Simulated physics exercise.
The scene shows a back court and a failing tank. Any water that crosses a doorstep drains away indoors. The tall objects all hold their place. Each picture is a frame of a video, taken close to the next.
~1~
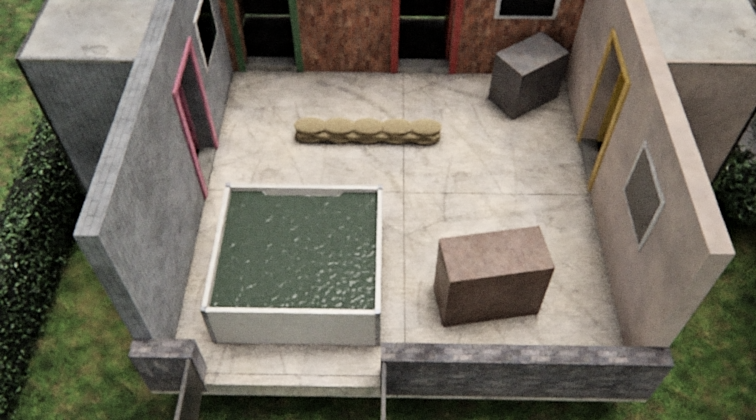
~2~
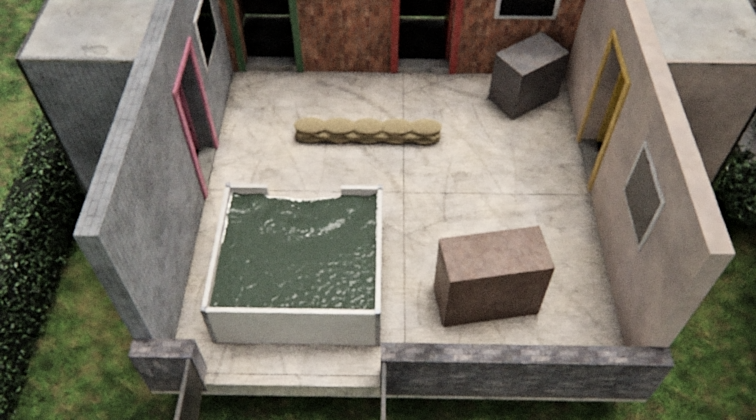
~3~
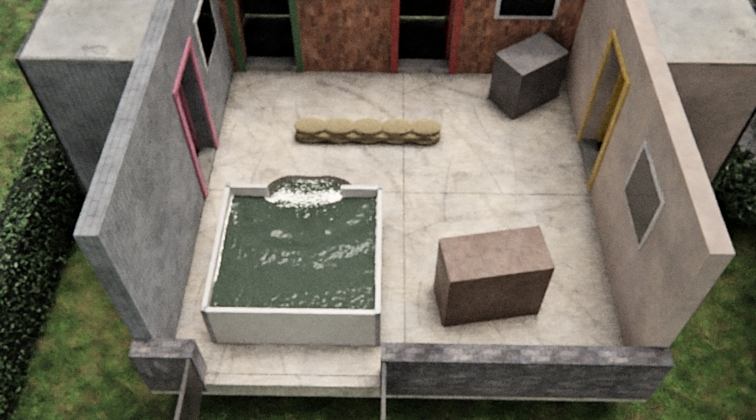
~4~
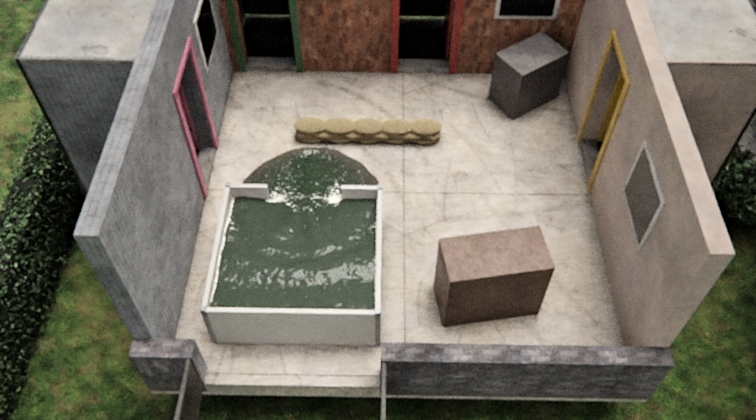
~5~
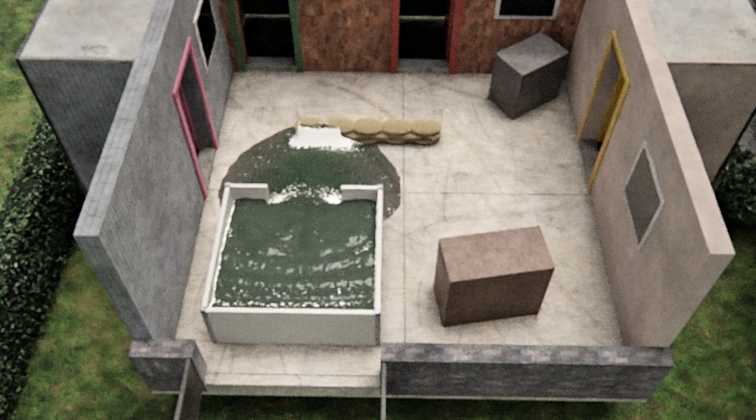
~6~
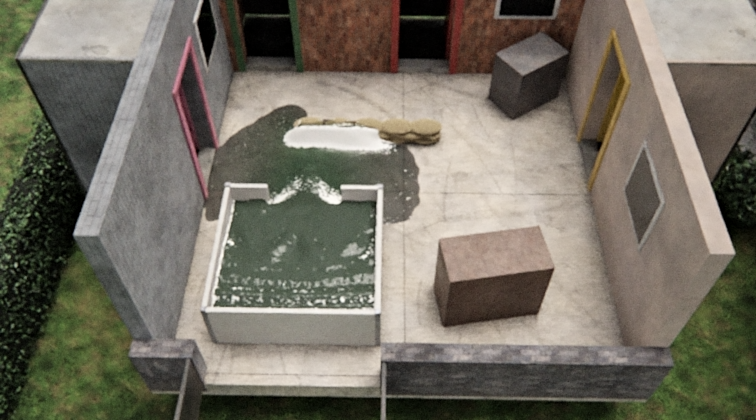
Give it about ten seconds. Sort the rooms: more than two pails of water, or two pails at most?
Red door - two pails at most; yellow door - more than two pails; green door - more than two pails; pink door - more than two pails.
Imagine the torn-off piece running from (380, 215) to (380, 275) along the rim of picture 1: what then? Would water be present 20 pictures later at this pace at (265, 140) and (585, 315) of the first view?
In the order asked, I get still bare for the first and drenched for the second.
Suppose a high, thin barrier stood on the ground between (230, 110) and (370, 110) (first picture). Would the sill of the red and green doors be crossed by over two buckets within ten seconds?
As I read it, the red remains below while the green remains below.
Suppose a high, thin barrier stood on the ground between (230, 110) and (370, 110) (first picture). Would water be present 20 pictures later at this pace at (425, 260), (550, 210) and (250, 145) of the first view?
In that order: Not flooded, under water, covered.
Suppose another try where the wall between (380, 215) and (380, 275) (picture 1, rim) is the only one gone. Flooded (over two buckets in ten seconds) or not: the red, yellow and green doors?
Briefly, red remains below the limit, yellow crosses the limit, and green remains below the limit.
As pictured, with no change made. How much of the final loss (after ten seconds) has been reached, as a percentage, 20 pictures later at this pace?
Estimate: Some 45 %.
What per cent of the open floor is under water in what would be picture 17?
That works out at 50 %.
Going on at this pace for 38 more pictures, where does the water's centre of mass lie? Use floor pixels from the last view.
Somewhere near (389, 192).
A moment on, water covers 30 % of the floor; the red door not reached, the yellow door not reached, the green door under two buckets in, the pink door under two buckets in.
Next, water covers 50 % of the floor; the red door not reached, the yellow door wet at the sill, nothing in, the green door over two buckets in, the pink door under two buckets in.
Then, water covers 70 % of the floor; the red door wet at the sill, nothing in, the yellow door over two buckets in, the green door far over two buckets in, the pink door over two buckets in.
Later, water covers 90 % of the floor; the red door wet at the sill, nothing in, the yellow door far over two buckets in, the green door far over two buckets in, the pink door over two buckets in.
In the end, water covers 95 % of the floor; the red door wet at the sill, nothing in, the yellow door far over two buckets in, the green door far over two buckets in, the pink door over two buckets in.
